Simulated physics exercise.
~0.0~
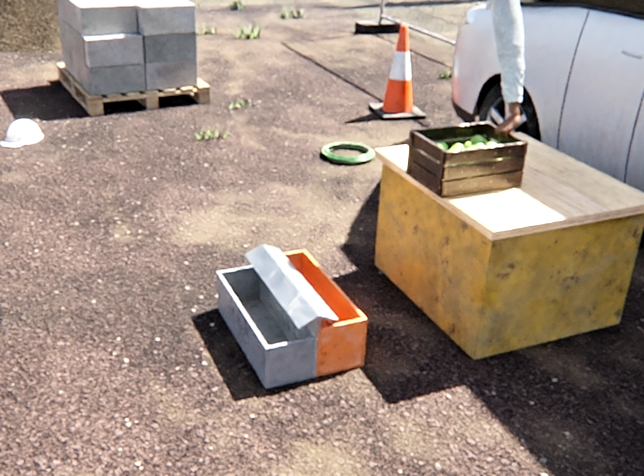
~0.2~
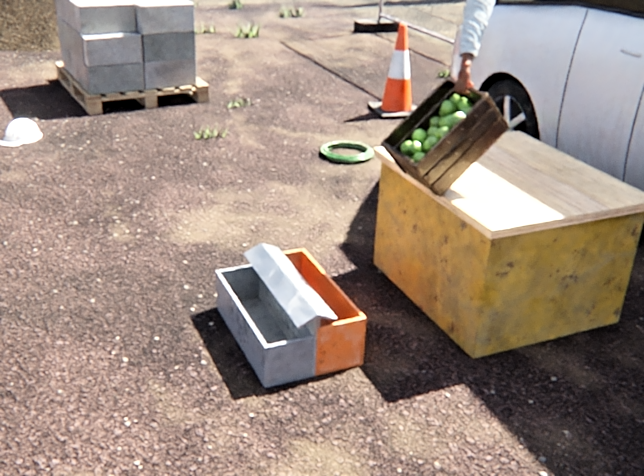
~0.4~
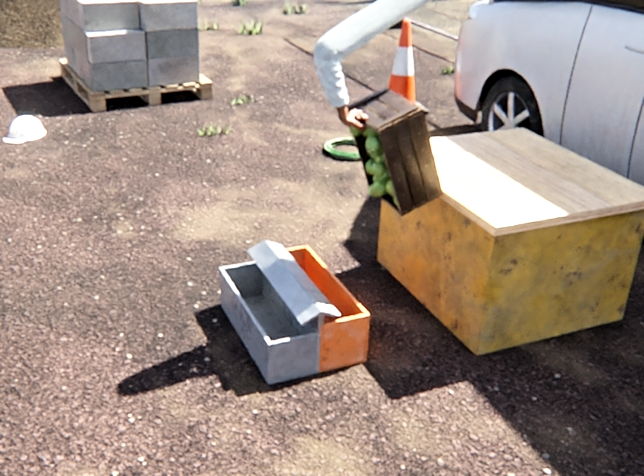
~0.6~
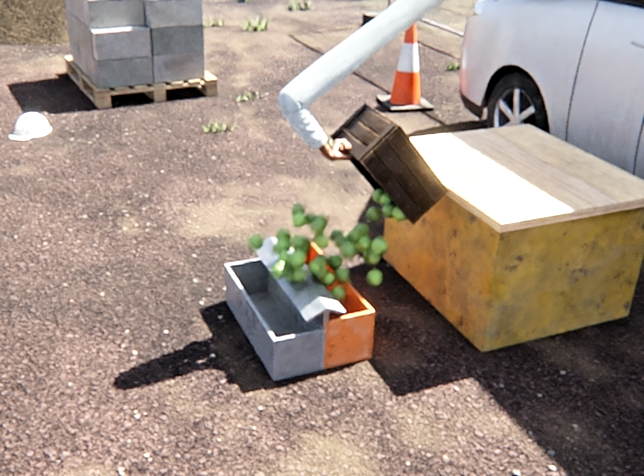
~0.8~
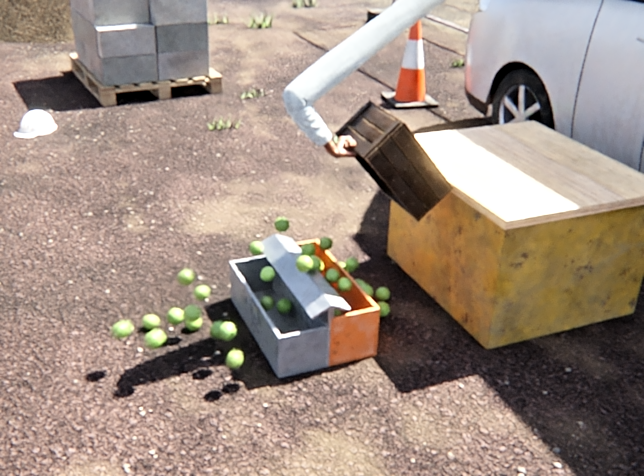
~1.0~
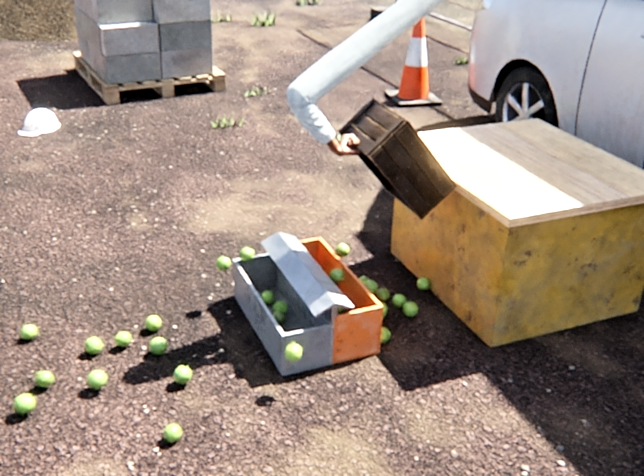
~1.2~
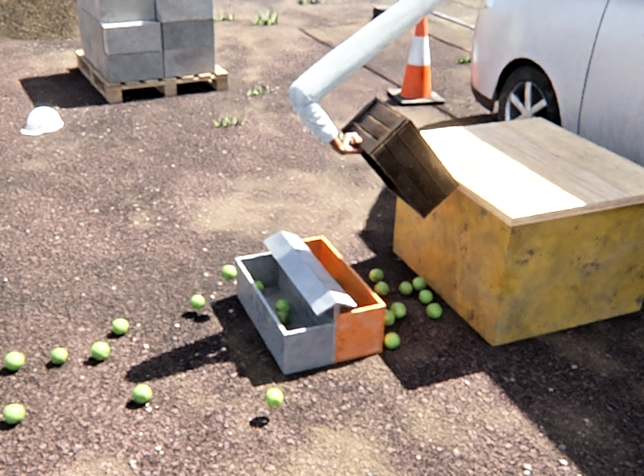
Green apples tumbling from a wooden box tipped by a hand, some landing in grey and orange bins, others scattering across the ground.
